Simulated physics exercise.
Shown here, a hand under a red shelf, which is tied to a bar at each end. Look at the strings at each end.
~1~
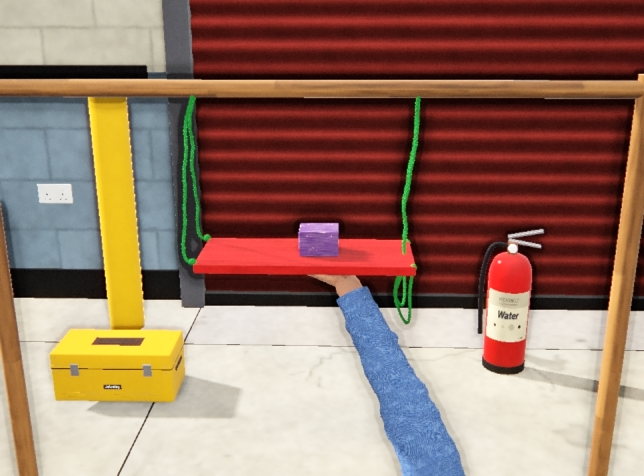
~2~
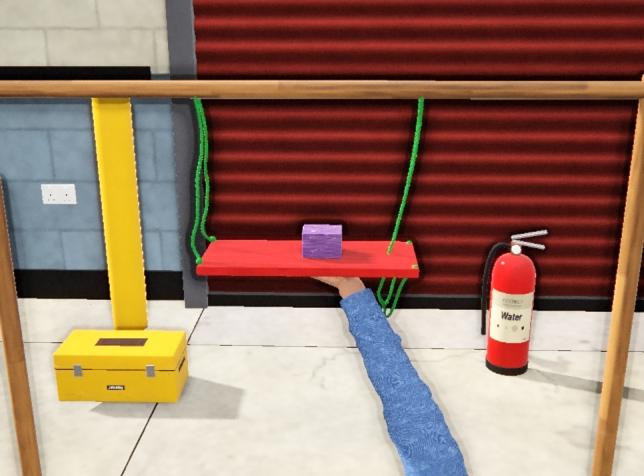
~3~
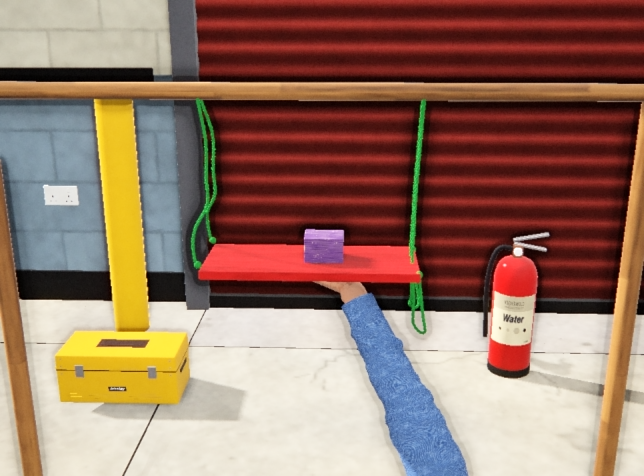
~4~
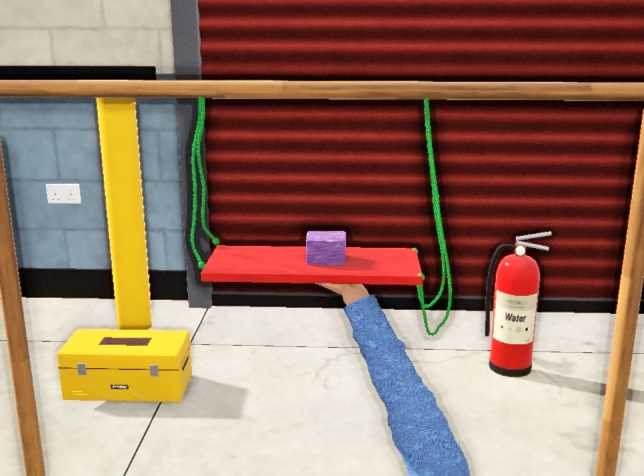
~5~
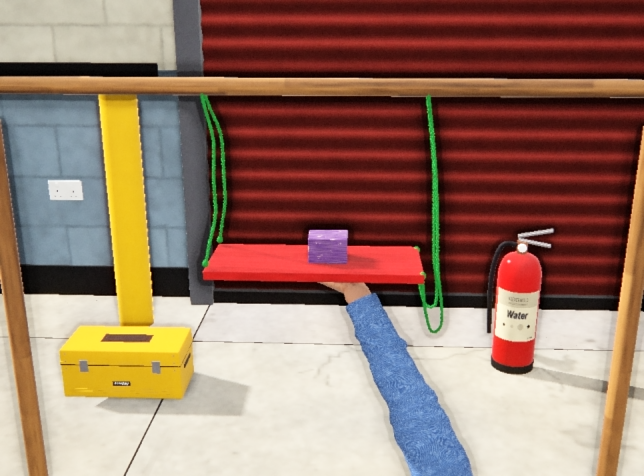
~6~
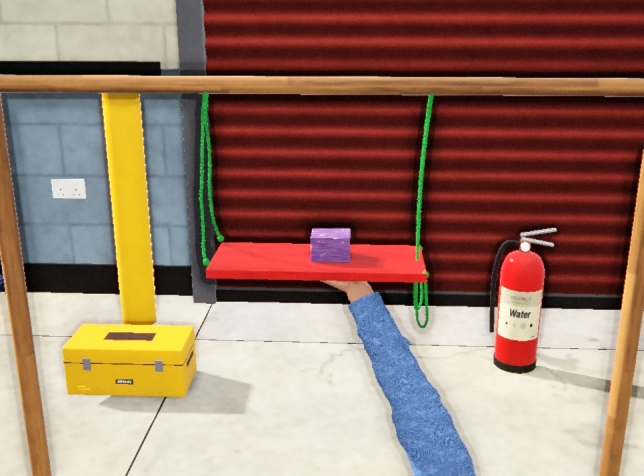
In the video, a hand stays under a red shelf holding a purple block, with green strings running from a wooden bar to each end. The slack right strings sway in a loop while the shelf and block barely move.
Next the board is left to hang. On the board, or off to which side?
Outcome: The purple block is shed rightwards.
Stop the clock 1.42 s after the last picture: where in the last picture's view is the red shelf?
Near (313, 319).
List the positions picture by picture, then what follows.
Purple block (319, 240); red shelf (304, 271), in the first picture.
Purple block (322, 242), in the second picture.
Purple block (324, 246), in the third picture.
Purple block (326, 248); red shelf (311, 279), in the fourth picture.
Purple block (328, 247), in the fifth picture.
Purple block (331, 245); red shelf (315, 277); left strings almost straight; right strings slack, hanging in a loop, in the sixth picture.
Then, 0.78 s later than the last view, board tipped 39° down to the right; block on the floor.
Then, 1.42 s later than the last view, board tipped 40° down to the right; block on the floor.
Finally, board tipped 39° down to the right; block on the floor. The purple block goes off on the right.
